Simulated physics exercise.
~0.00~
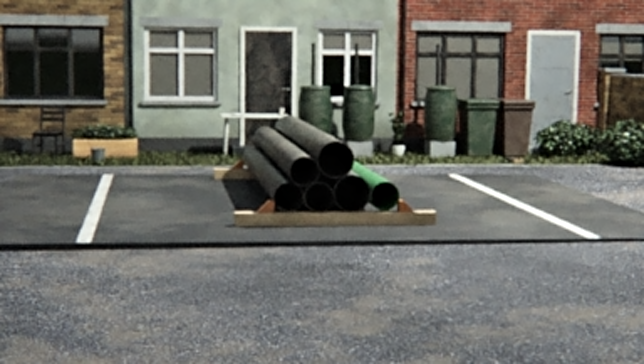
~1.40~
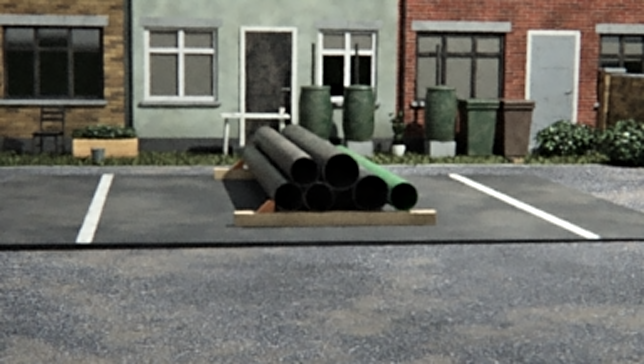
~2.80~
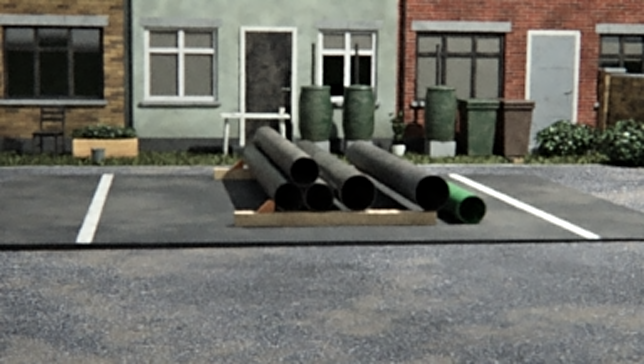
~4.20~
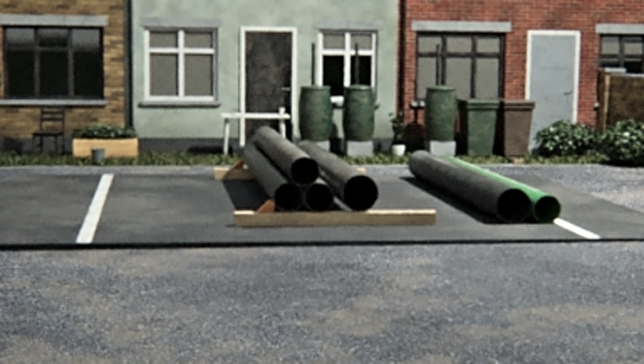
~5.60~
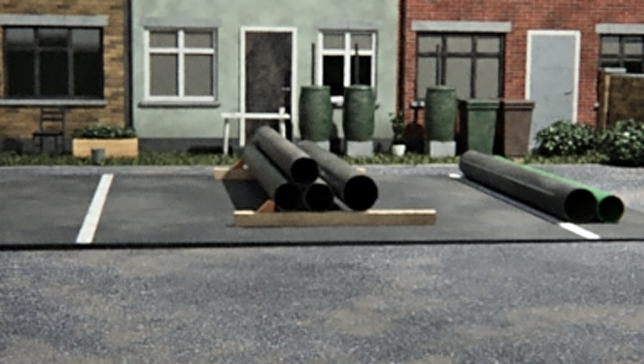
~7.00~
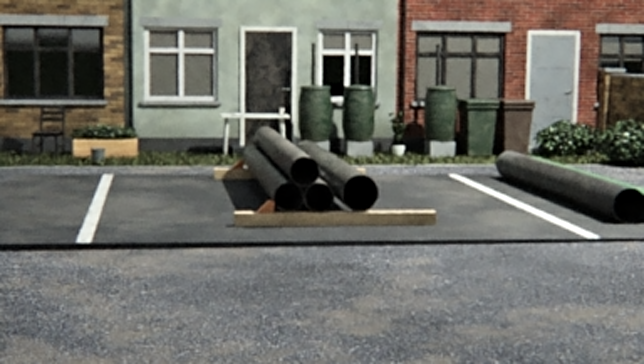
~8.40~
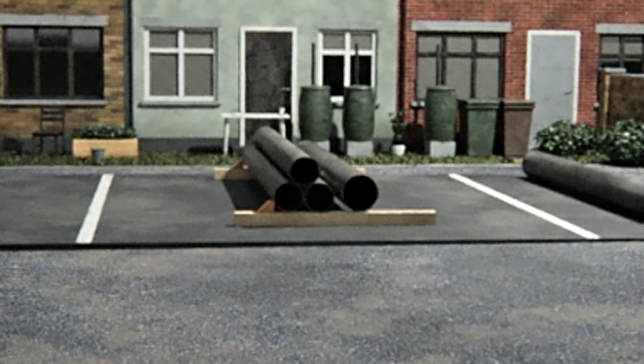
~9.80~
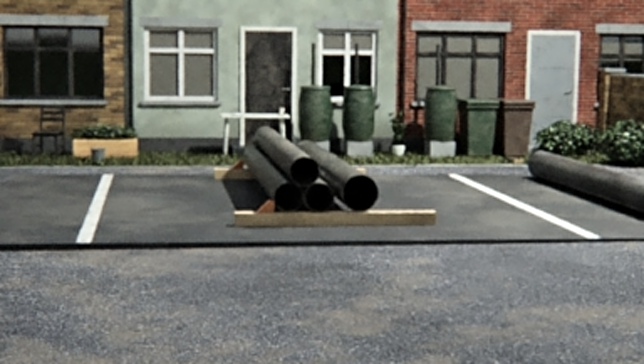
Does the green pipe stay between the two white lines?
No, the green pipe rolls off the bearers to the right and crosses the right-hand white line.
